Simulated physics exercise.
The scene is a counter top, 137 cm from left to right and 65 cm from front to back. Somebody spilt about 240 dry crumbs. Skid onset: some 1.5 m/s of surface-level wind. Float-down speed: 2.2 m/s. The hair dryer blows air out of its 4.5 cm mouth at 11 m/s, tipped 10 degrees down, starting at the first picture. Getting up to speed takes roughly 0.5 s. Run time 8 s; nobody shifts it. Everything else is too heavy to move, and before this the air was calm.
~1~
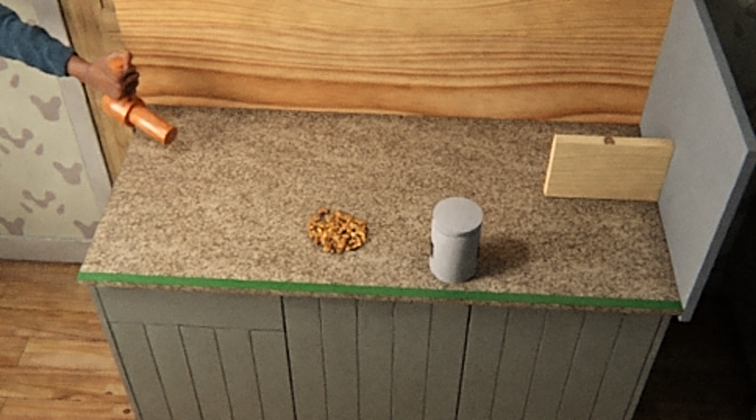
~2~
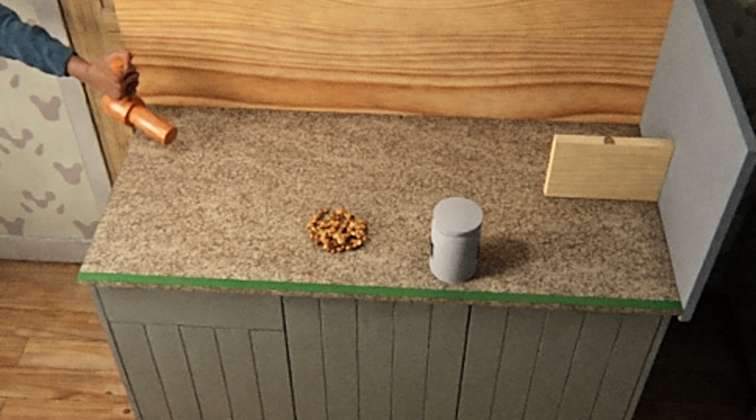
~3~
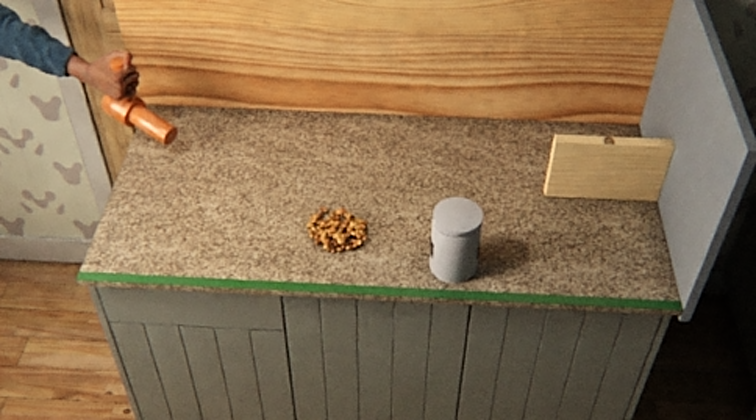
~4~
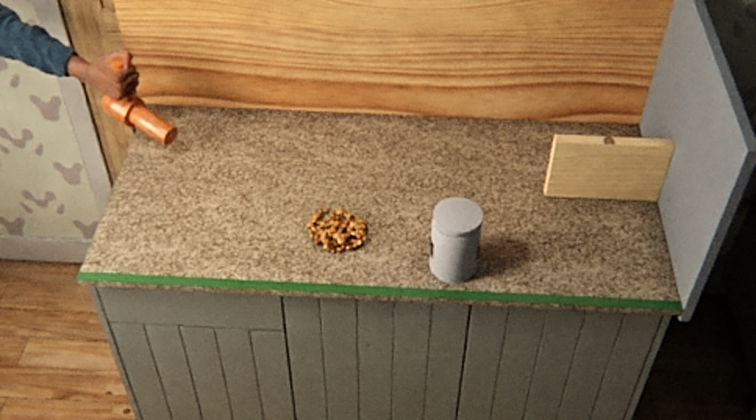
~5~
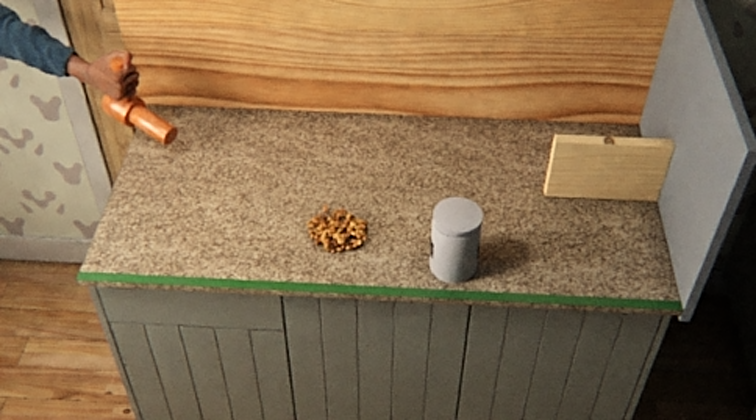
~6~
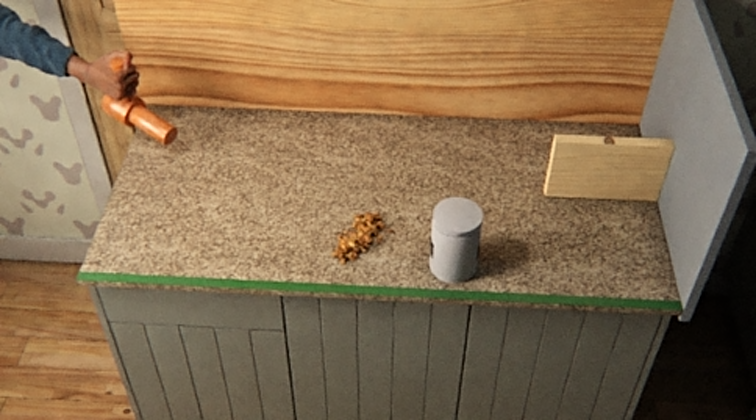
To begin with, a hand at the left points an orange hair dryer down over a speckled counter top, where a round patch of dry crumbs lies still beside a grey jar. Later, most of the crumbs shift slightly rightward, bunching into a narrower, slanted cluster near the jar.
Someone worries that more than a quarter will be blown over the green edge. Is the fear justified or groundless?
The fear is justified.
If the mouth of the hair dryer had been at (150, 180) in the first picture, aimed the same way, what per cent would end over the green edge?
It would come out near 5 in a hundred.
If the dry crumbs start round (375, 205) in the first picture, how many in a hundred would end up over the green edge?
I'd expect around 5 percent of them to end up there.
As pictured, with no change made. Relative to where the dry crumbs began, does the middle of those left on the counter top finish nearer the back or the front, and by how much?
The middle sits nearer the nearer side now, some 5 cm away from where it began.
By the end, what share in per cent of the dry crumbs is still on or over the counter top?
Roughly 20 %.
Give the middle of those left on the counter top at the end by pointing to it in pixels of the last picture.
Look near pixel (671, 264) of the last view.
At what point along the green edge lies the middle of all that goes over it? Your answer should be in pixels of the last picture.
Midpoint of crossings, approx. (421, 297).
Then, 1.2 s after the last picture, 73 % are over the green edge; the middle of those still in play is near (672, 268); 84 % have settled or left.
Then, 2.1 s after the last picture, 75 % are over the green edge; the middle of those still in play is near (672, 268); 87 % have settled or left.
Then, 4.0 s after the last picture, 76 % are over the green edge; the middle of those still in play is near (672, 269); 90 % have settled or left.
Then, 7.6 s after the last picture, at the end, 78 % are over the green edge; the middle of those still in play is near (671, 264).
